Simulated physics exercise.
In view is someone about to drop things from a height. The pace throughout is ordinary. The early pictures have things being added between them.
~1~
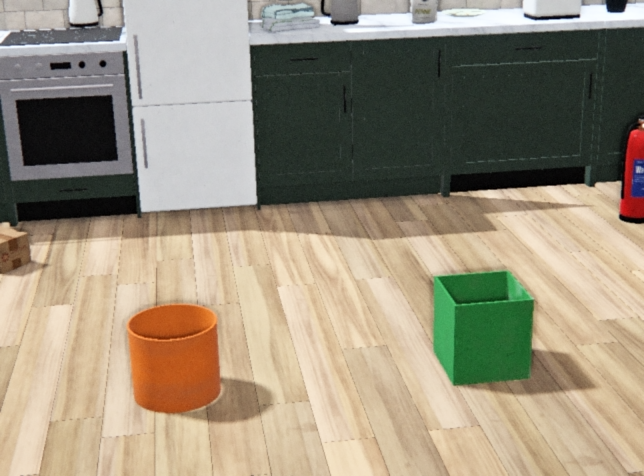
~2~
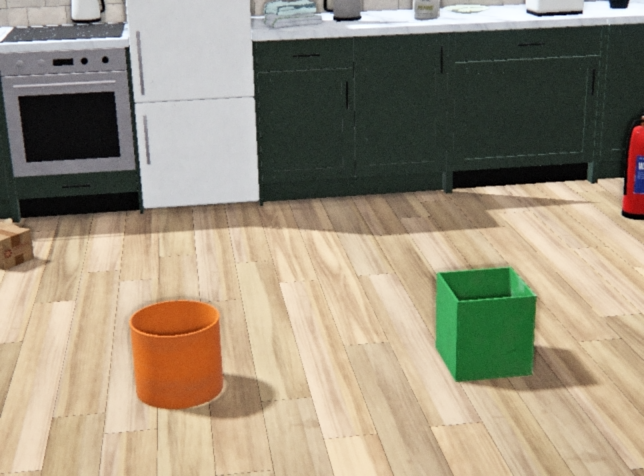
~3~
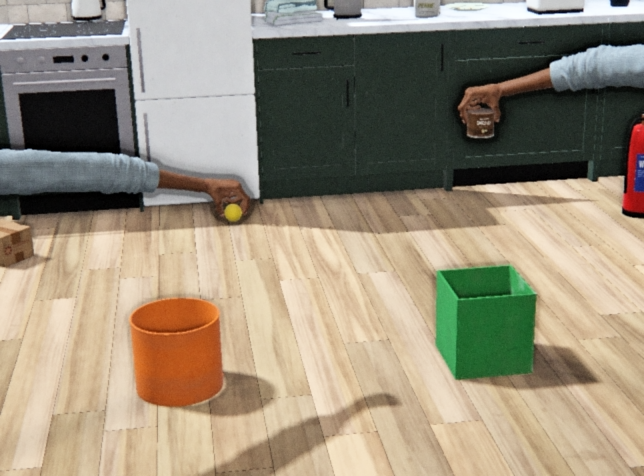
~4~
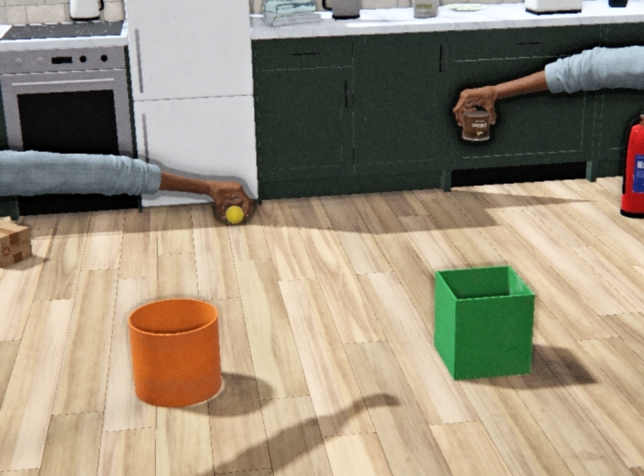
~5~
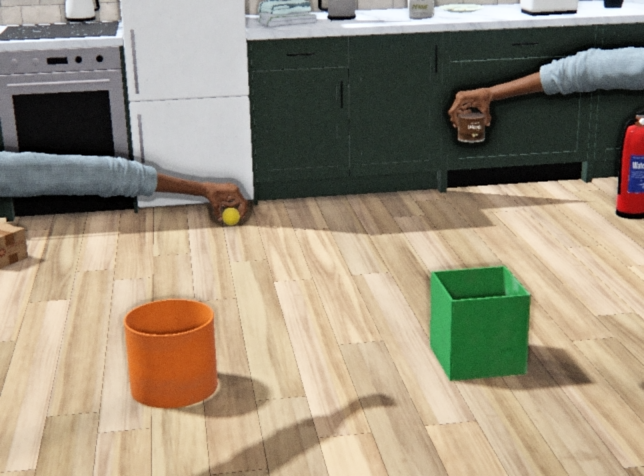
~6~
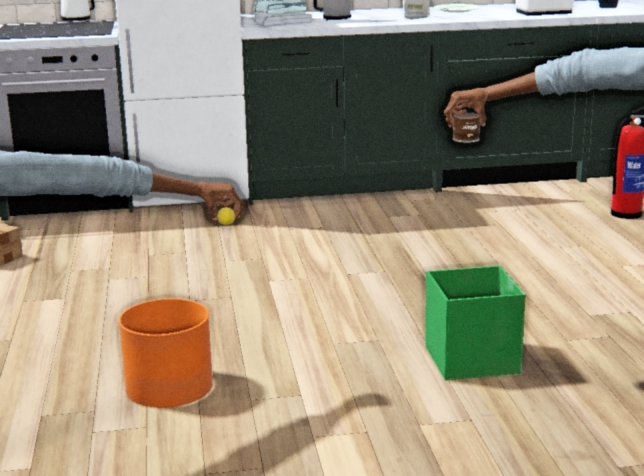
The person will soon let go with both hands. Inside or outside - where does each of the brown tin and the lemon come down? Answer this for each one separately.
The brown tin comes down inside, the lemon comes down outside.
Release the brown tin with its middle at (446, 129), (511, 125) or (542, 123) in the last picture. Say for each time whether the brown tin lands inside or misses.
Well, it is captured on the first go, is captured on the second and never enters on the third.
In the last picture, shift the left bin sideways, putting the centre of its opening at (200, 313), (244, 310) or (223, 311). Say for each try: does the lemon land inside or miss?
So, taking them in order, it drops in, it drops in and it drops in.
Then, 0.20 s past the last view, brown tin in the air near (466, 165); lemon in the air near (228, 253).
Then, 0.34 s past the last view, brown tin in the air near (463, 255); lemon in the air near (233, 341).
Finally, the brown tin lands inside, near (460, 349); the lemon misses, near (235, 374).
